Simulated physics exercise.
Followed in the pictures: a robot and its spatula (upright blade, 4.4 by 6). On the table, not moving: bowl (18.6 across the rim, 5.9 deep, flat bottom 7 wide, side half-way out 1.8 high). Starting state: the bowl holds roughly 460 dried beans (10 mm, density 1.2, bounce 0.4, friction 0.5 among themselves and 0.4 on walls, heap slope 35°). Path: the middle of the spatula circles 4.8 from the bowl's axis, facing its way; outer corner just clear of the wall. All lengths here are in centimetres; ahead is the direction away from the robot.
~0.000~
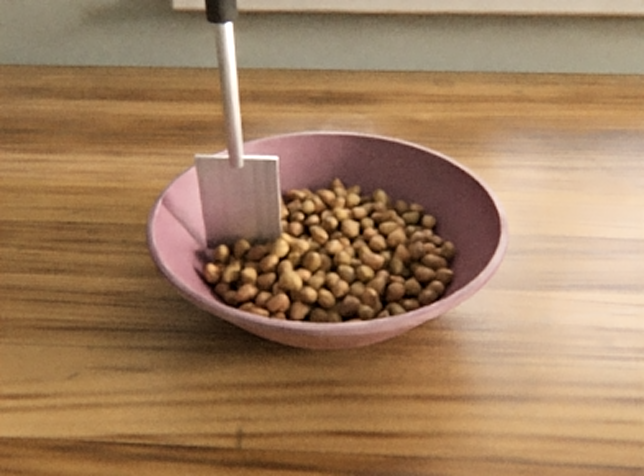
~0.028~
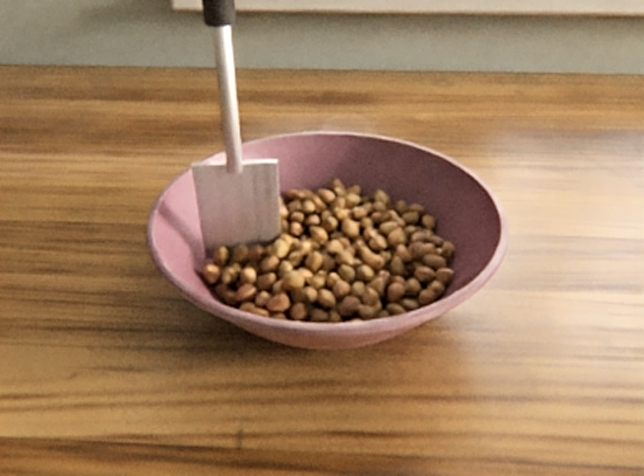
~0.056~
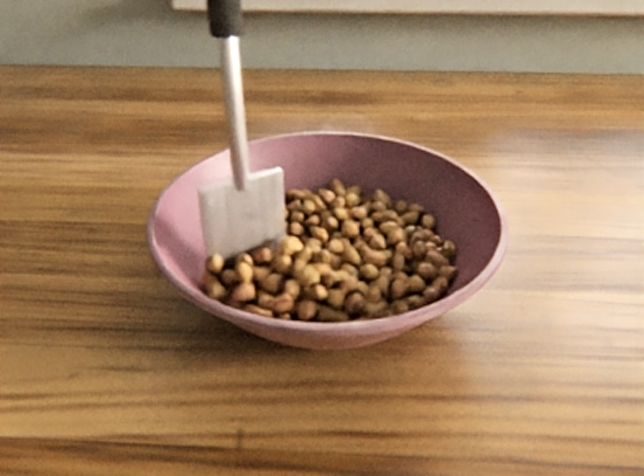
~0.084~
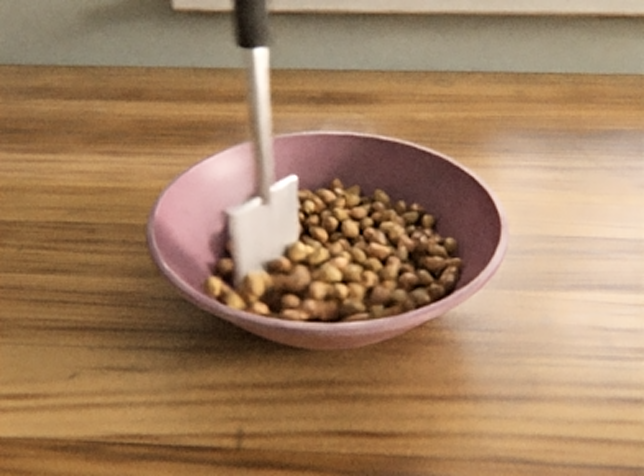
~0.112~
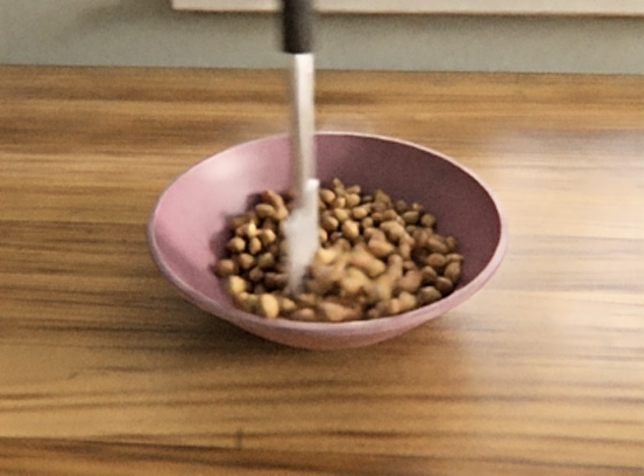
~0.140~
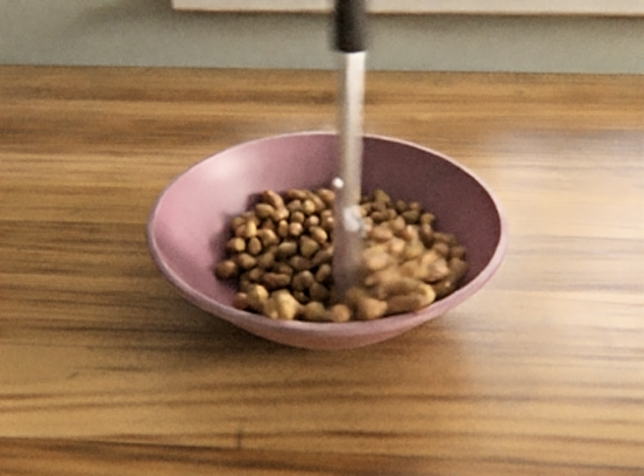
On a wood-grained tabletop, a wide pink bowl holds a heap of brown beans, with a metal spatula upright at its left side. The blade barely shifts at first, then sweeps along the near side toward the right, turning edge-on and pushing beans rightward while the bowl stays still.
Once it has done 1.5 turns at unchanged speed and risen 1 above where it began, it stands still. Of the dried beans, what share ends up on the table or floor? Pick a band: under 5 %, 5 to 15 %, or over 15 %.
Band: Over 15 %.
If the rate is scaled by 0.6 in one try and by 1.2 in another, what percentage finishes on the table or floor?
Roughly 10 and 30 per cent.
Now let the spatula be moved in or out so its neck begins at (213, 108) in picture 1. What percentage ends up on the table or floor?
Some 0 per cent.
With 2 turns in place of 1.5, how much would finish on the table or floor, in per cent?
Then roughly 30 percent.
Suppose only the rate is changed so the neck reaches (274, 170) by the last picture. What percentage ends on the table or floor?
I'd put it close to 10 per cent.
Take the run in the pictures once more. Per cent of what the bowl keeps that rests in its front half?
Some 50 per cent.
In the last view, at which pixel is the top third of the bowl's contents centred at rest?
Close to (338, 249).
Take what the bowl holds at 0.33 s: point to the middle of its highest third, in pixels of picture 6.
That third sits centred at about (317, 190).
After 0.33 s, 271° round, highest piece 9 above the table; 401 in the bowl, 22 on the table or floor, 36 in flight or on the tool.
After 0.53 s, 79° round, highest piece 7 above the table; 363 in the bowl, 92 on the table or floor, 4 in flight or on the tool.
After 0.82 s, 180° round, highest piece 7 above the table; 355 in the bowl, 103 on the table or floor, 1 in flight or on the tool.
After 1.52 s, 180° round, highest piece 5 above the table; 355 in the bowl, 104 on the table or floor.
At rest, 355 in the bowl, 104 on the table or floor. That is 23 % on the table or floor.
